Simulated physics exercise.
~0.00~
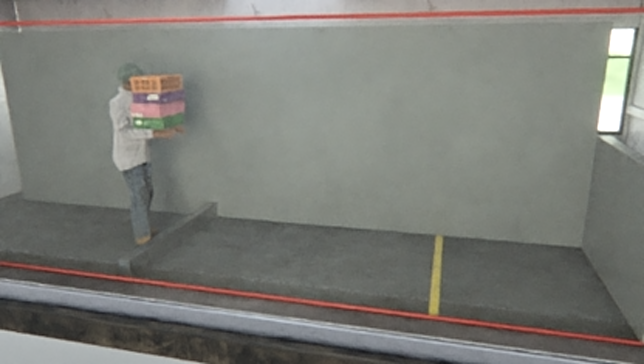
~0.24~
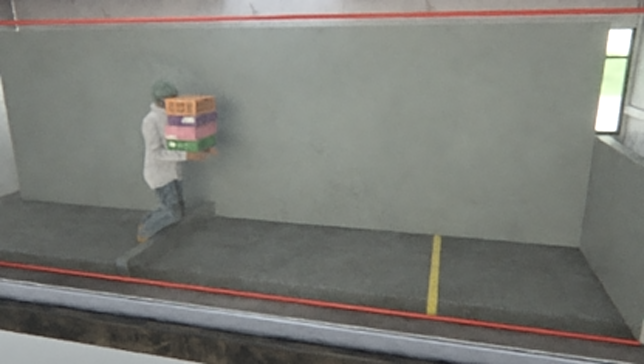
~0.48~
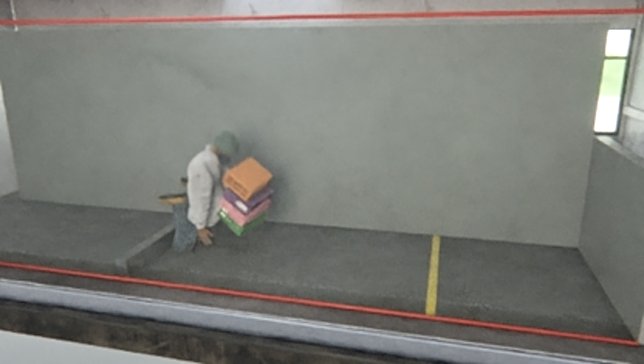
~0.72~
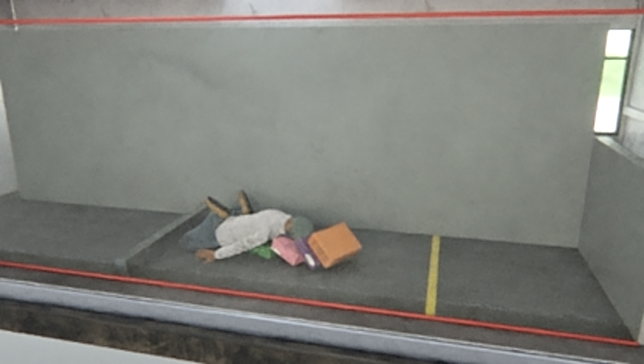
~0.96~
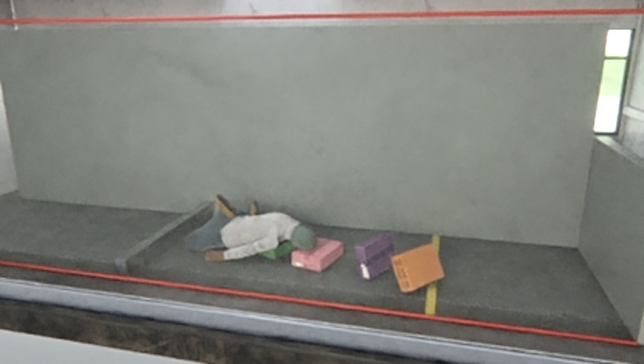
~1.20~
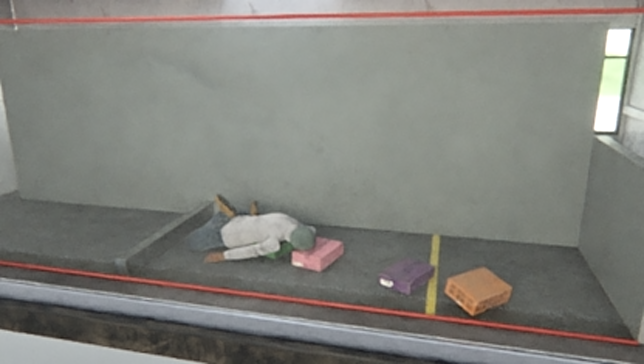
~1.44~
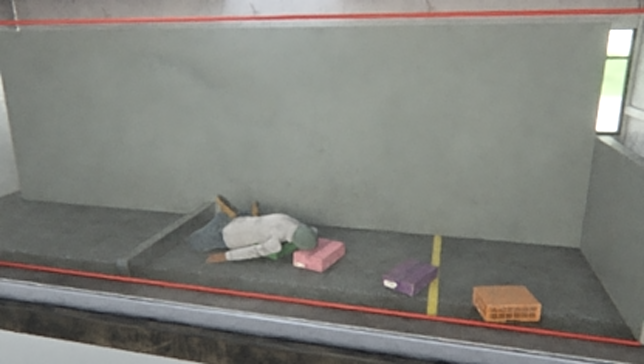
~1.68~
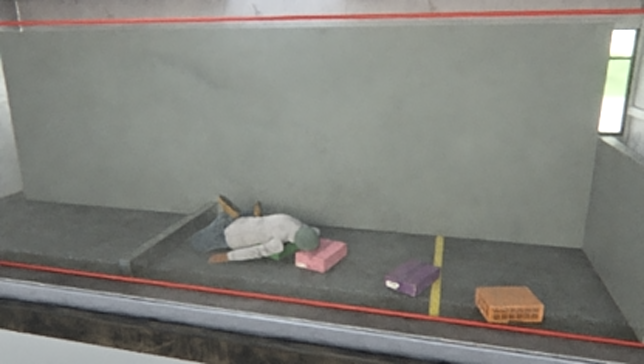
A person carrying stacked boxes trips over a low rail, and only the orange crate crosses the yellow line.
